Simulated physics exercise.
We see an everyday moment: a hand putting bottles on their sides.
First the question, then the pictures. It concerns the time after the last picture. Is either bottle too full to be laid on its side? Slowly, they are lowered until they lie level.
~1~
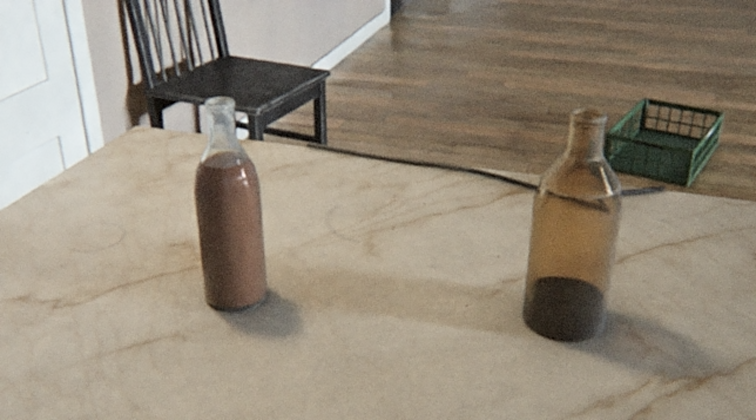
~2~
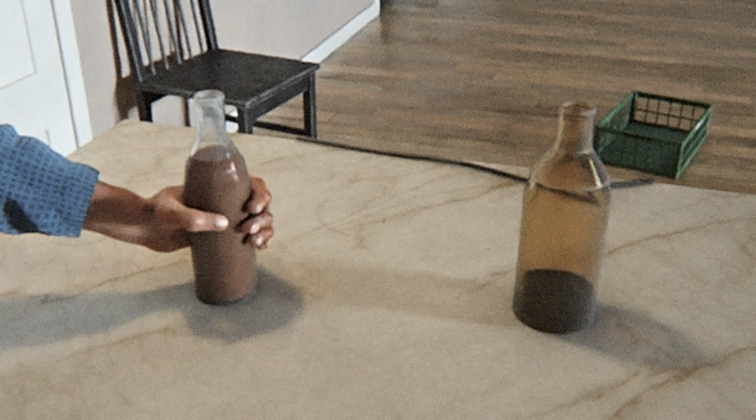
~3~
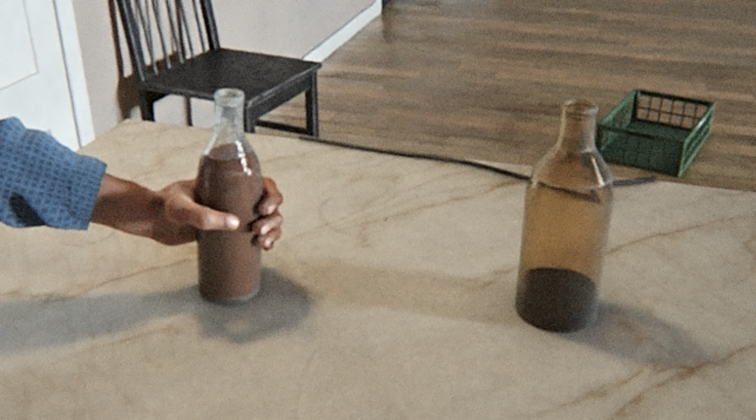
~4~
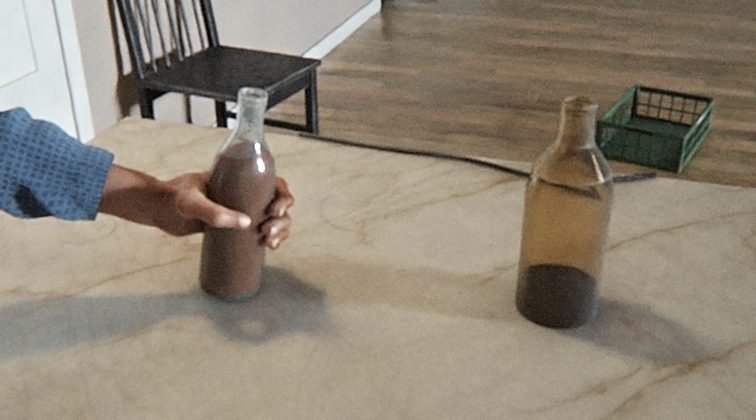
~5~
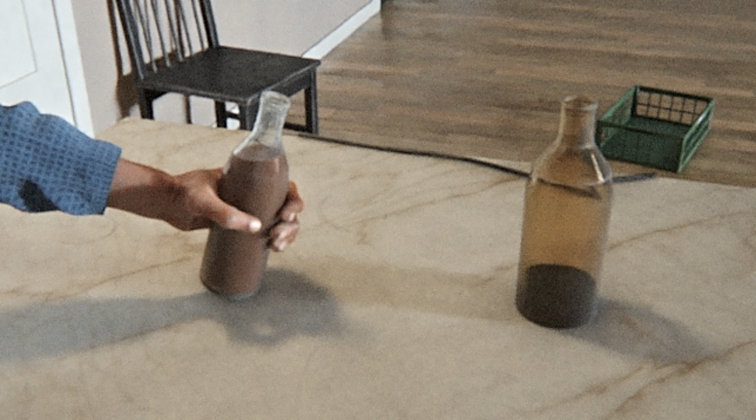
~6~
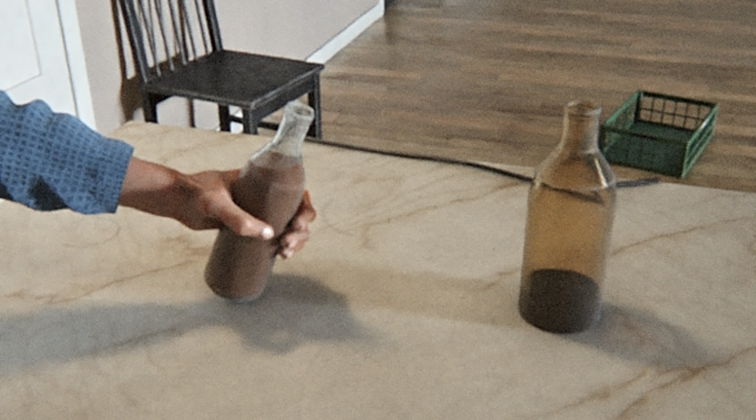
Left: Too full, it spills; right: Fine, nothing spills.
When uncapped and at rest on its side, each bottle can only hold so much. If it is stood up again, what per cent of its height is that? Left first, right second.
The first can go to 22 per cent and the second to 24 per cent.
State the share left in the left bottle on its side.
Roughly 35 %.
Soon after, the left bottle is nearly down; left bottle, nothing comes out.
Later, the left bottle lies flat; left bottle, it is running out of the neck.
In the end, both lie flat; left bottle, it is running out of the neck; right bottle, nothing comes out.
